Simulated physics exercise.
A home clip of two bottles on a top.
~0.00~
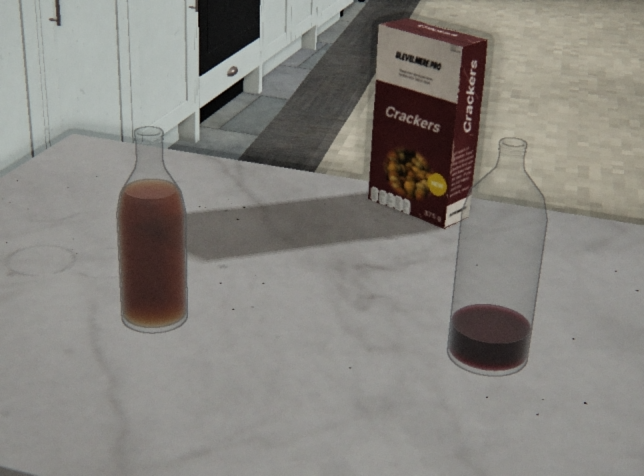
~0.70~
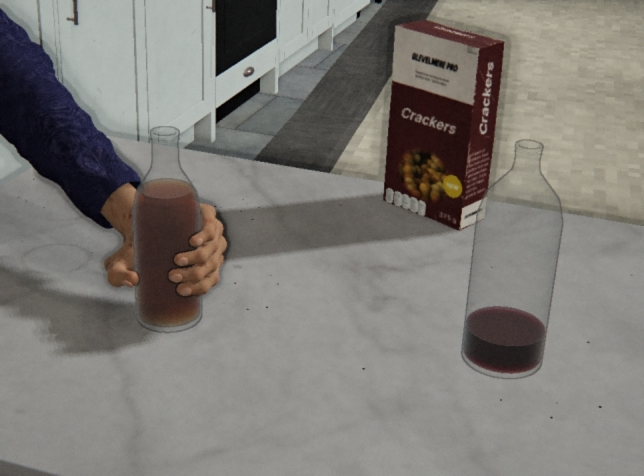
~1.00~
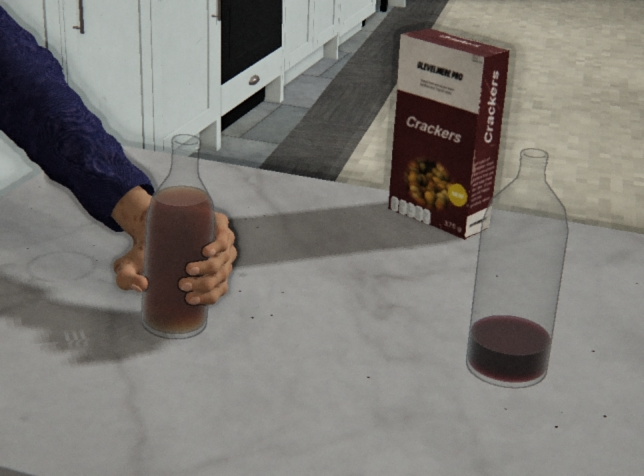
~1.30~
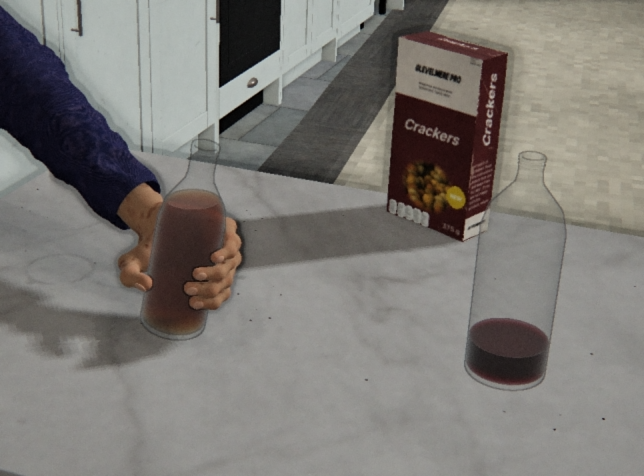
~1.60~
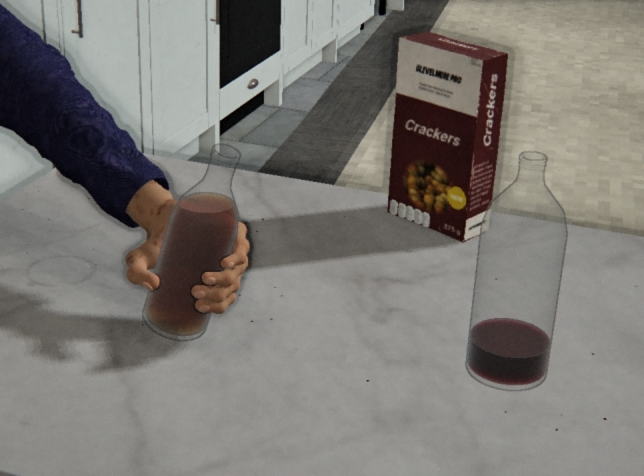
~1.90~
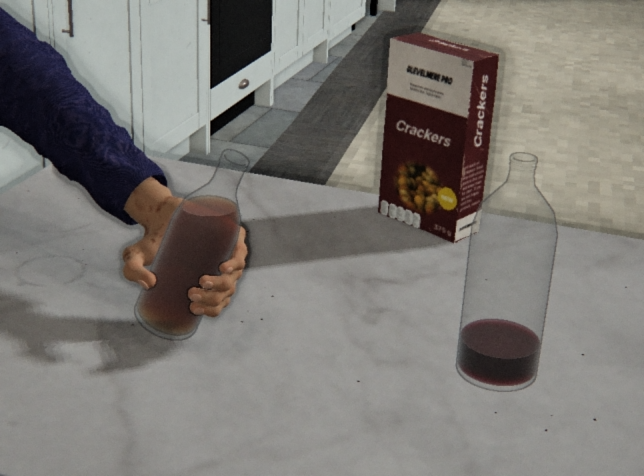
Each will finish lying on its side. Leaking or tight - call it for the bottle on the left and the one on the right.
Left bottle: Leaking; right bottle: Tight.
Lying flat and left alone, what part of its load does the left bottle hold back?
Residual share: About 35 per cent.
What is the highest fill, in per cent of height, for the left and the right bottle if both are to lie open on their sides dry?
Roughly 22 % and 28 %.
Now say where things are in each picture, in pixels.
Both stand upright; left bottle (152, 225) about two thirds full, open; right bottle (500, 251) nearly empty, open, in the first frame.
A hand takes the left bottle; left bottle about two thirds full, surface at (166, 189); right bottle nearly empty, surface at (505, 327), in the second frame.
The left bottle leans; left bottle (180, 232) about two thirds full; right bottle (520, 262) nearly empty, in the third frame.
The left bottle leans; left bottle about two thirds full, surface at (195, 201); right bottle nearly empty, surface at (509, 338), in the fourth frame.
The left bottle leans; left bottle (200, 236) about two thirds full; right bottle (520, 265) nearly empty, in the fifth frame.
The left bottle leans; left bottle (200, 239) tipped 20°, open; right bottle nearly empty, surface at (500, 339), open, in the sixth frame.
By 2.6 s, the left bottle is nearly down; left bottle, dry at the neck.
By 3.6 s, the left bottle lies flat; left bottle, some has come out.
By 6.5 s, both lie flat; left bottle, some has come out; right bottle, dry at the neck.
